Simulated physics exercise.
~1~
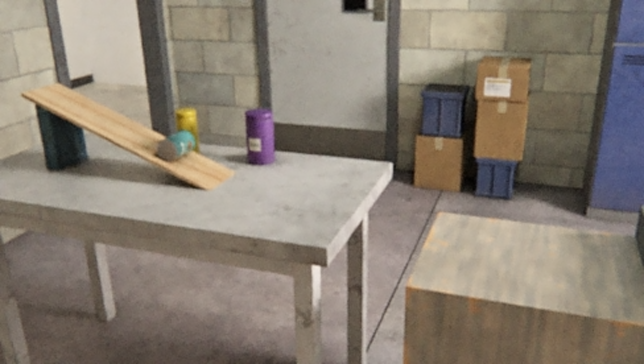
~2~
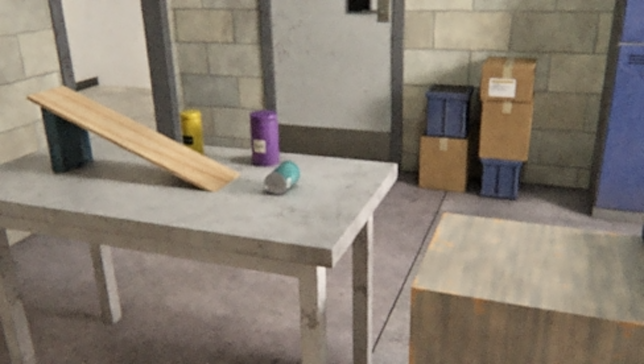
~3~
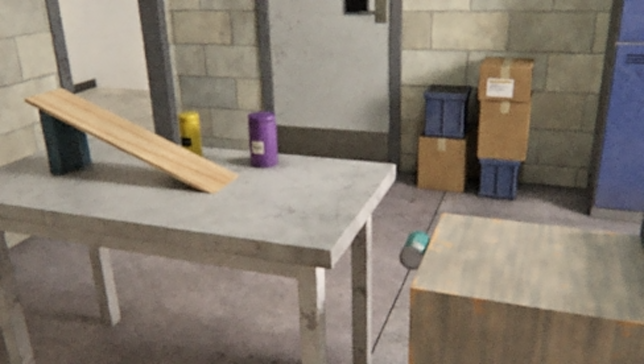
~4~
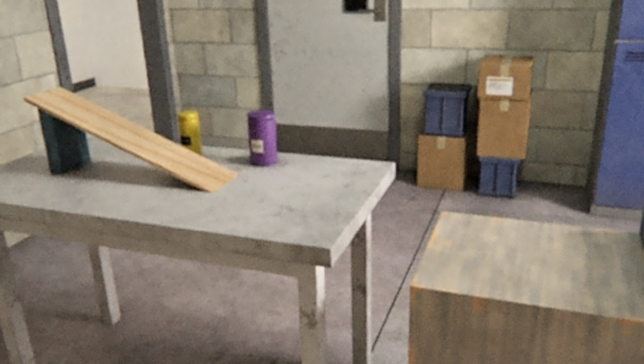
Turquoise tin rolling down a wooden ramp, crossing the grey table and dropping off its right edge into the gap, out of sight.
